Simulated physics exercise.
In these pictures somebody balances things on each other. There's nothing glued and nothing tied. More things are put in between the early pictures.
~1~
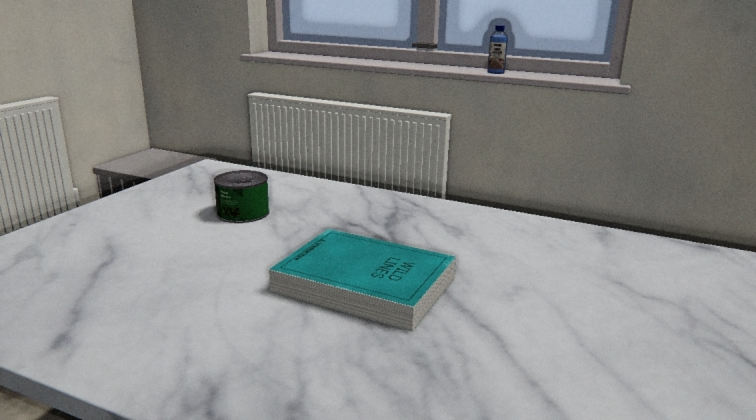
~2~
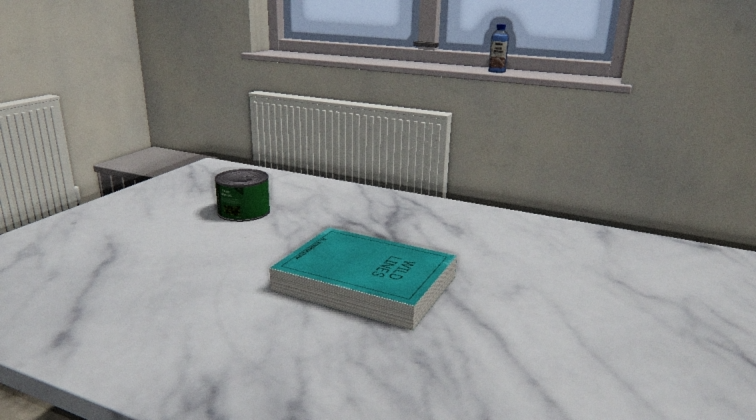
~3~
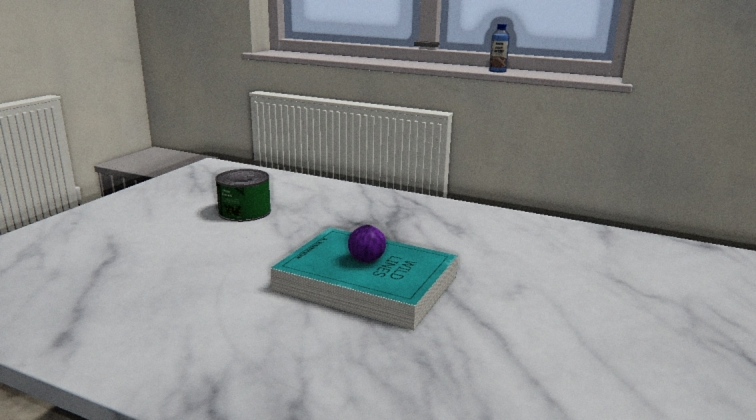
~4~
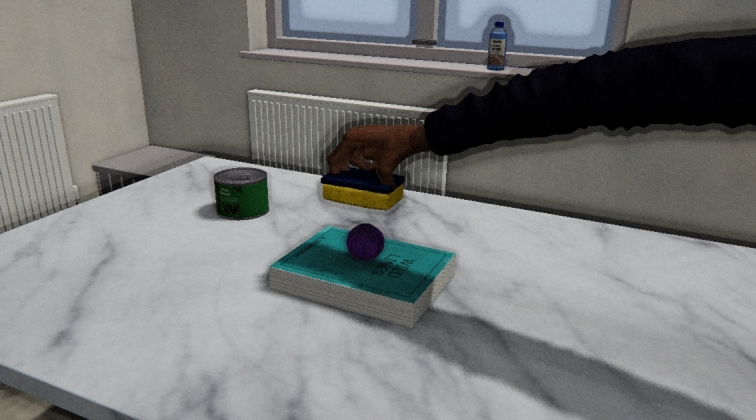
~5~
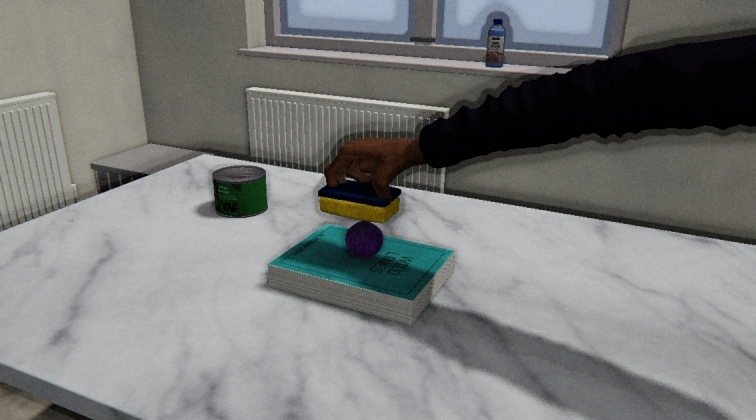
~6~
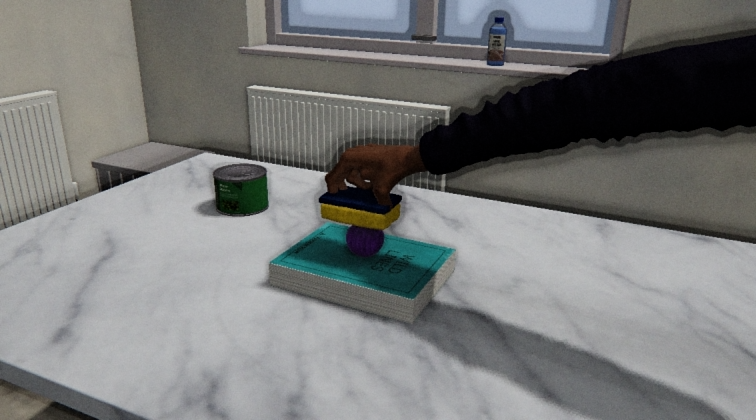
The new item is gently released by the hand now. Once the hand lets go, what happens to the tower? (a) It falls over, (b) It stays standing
a, it falls over.
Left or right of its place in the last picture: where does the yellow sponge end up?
To the left.
Then, 0.40 s later than the last frame, yellow sponge tilted by 62° near (337, 216).
Then, 0.90 s later than the last frame, yellow sponge on its side near (318, 213).
Then, 1.60 s later than the last frame, yellow sponge resting near (320, 215).
When it is over, lying over in the pile, yellow sponge; the other 3 as before. End places, in pixels of the last picture, yellow sponge near (321, 214). The pile comes apart.
